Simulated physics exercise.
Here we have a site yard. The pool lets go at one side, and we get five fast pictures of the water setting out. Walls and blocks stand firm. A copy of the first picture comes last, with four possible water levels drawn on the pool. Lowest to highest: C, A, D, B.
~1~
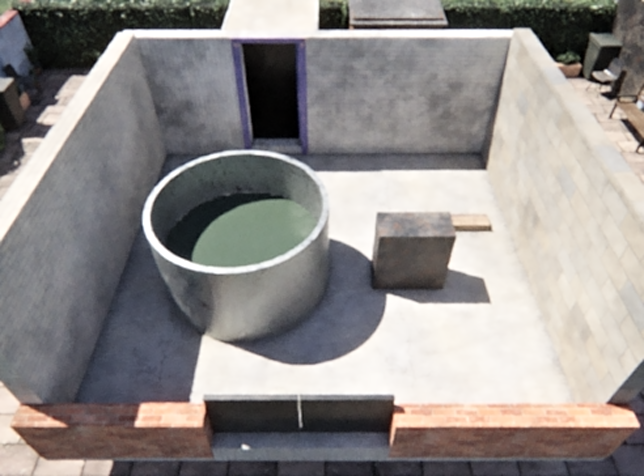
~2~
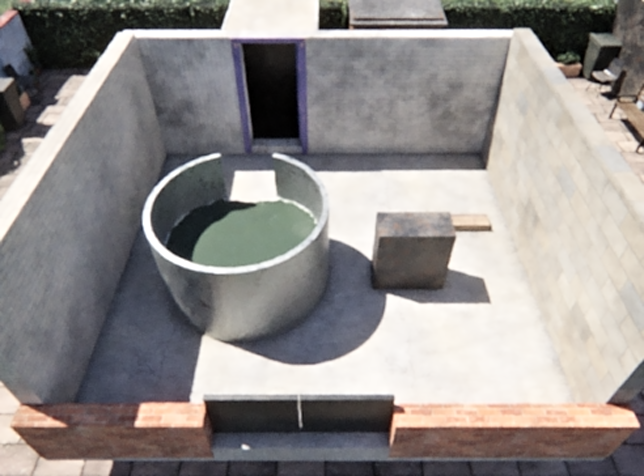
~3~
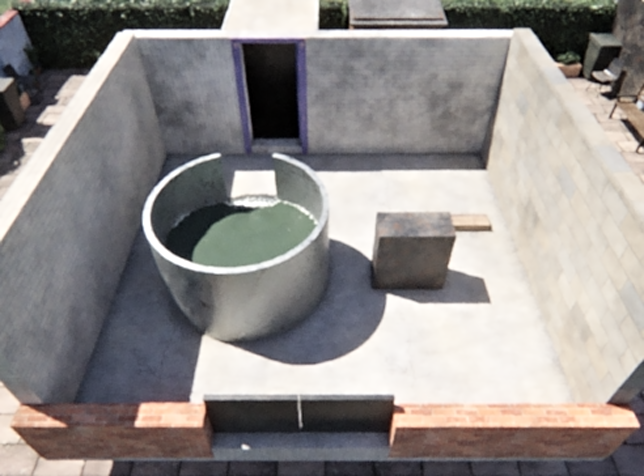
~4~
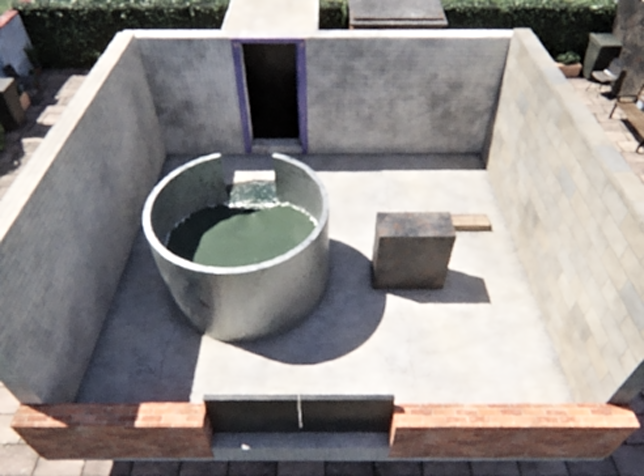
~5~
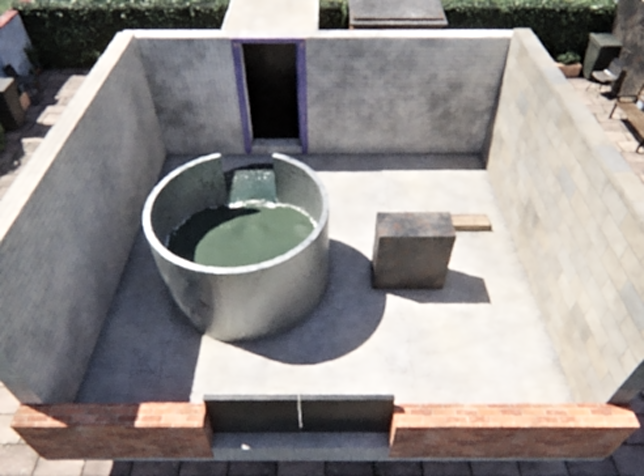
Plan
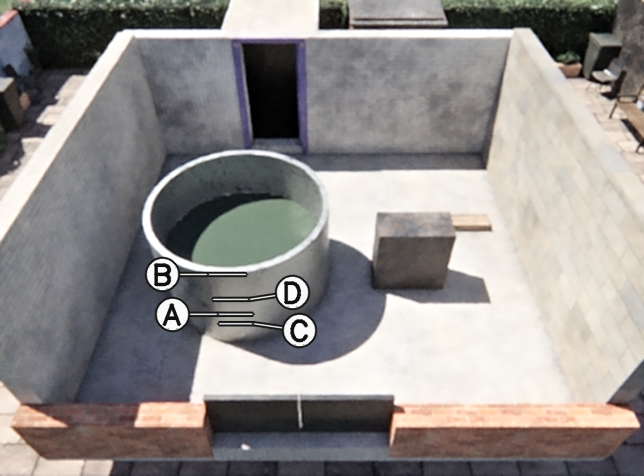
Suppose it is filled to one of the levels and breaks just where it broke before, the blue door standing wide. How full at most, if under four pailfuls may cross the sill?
That is level C.
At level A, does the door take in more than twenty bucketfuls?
No.
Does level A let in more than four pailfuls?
Yes, it does.
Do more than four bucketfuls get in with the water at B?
Yes.
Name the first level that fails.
Here it is level A.
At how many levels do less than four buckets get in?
One of the four.
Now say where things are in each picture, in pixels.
Water in the pool at rest, its middle at (244, 243); foot of the blue doorway at (277, 154); shut gate at (299, 401).
Water covers 1 % of the ground, its front hidden from here.
Water covers 3 % of the ground, its front hidden from here.
Water covers 5 % of the ground, its front hidden from here.
Water covers 10 % of the ground, its front hidden from here.
On the marked copy, A at (234, 314); B at (226, 274); C at (236, 323); D at (231, 299); from the bottom up C, A, D, B.
With A, about 11 bucketfuls get in.
With B, dozens of bucketfuls pour in.
With C, a bucket or two gets in.
With D, dozens of bucketfuls pour in.
